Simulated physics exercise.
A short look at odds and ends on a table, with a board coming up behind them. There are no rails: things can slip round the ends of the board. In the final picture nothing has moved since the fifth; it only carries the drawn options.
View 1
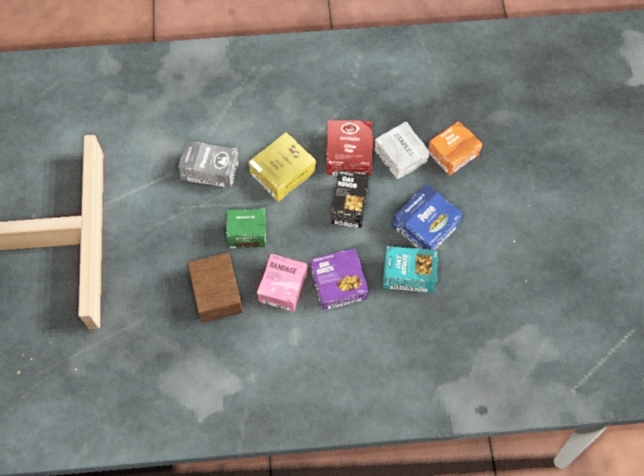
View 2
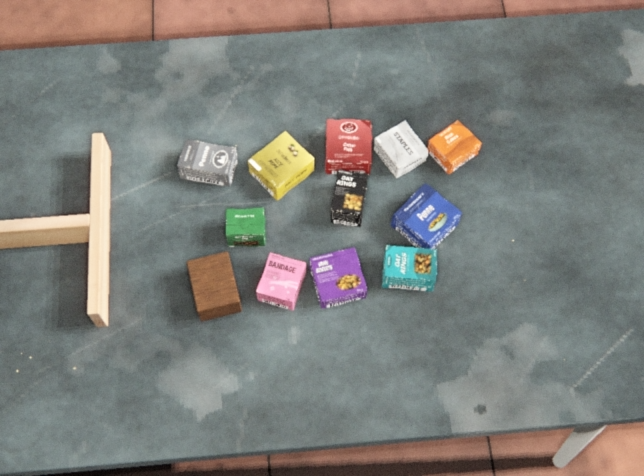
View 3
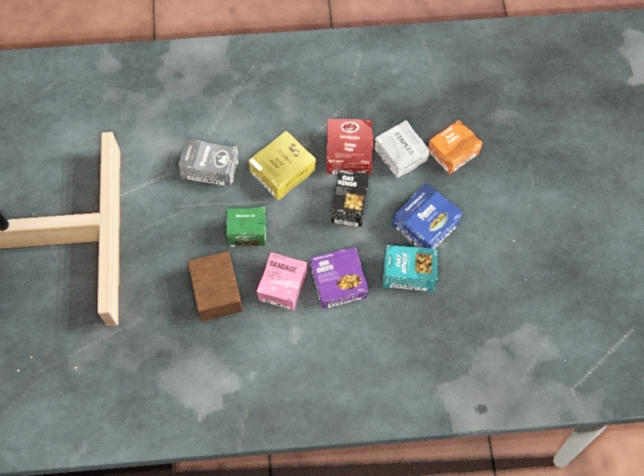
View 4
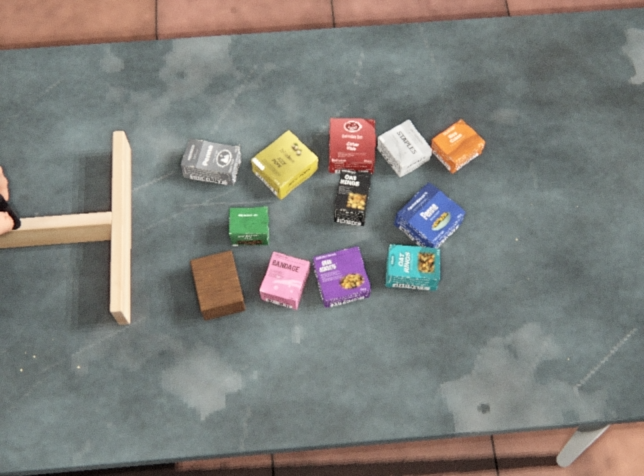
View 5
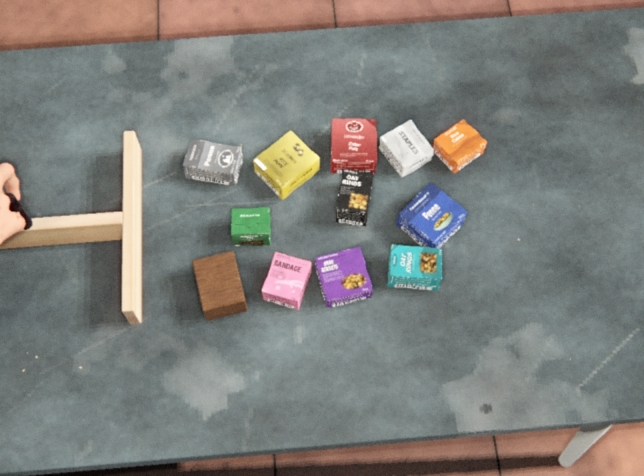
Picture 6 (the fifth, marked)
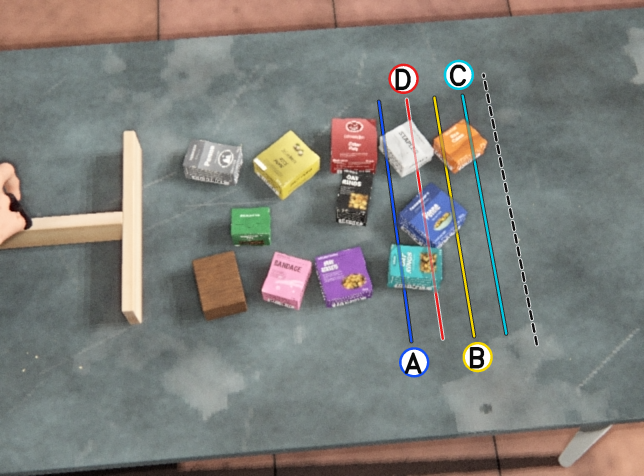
At first, a wooden board joined to a handle stands left of a loose cluster of small, colourful boxes and packets on a grey table. The board slides slowly a short way right, and a hand gripping the handle comes into view at the left edge. The clustered items stay essentially still.
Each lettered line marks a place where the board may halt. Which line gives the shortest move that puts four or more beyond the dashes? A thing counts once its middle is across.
Up to line A.
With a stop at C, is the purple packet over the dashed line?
Yes.
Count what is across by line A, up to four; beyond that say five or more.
Four.
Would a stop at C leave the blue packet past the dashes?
Yes.
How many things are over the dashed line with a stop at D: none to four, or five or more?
In all, five or more.
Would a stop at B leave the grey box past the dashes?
No.
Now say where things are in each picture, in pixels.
In the first picture, green packet (247, 229); pink box (283, 282); black packet (350, 200).
In the second picture, board (95, 219); yellow packet (282, 166).
In the third picture, board (106, 218); purple packet (339, 279).
In the fourth picture, board (117, 217); orange packet (457, 146).
In the fifth picture, board (128, 217); turquoise packet (415, 268); white box (406, 149); blue packet (432, 218).
On the copy, A at (394, 214); B at (453, 209); C at (483, 207); D at (424, 212); the dashed line at (508, 200).
On A. First, board (225, 209); orange packet (459, 146); blue packet (432, 219); none across.
Then, board (321, 202); orange packet (526, 147); white box (486, 144); one across.
Finally, board (392, 197); orange packet (592, 142); white box (553, 139); four across.
By contrast, B gets nine across, but is farther than needed; C gets ten across, but is farther than needed; D gets six across, but is farther than needed.
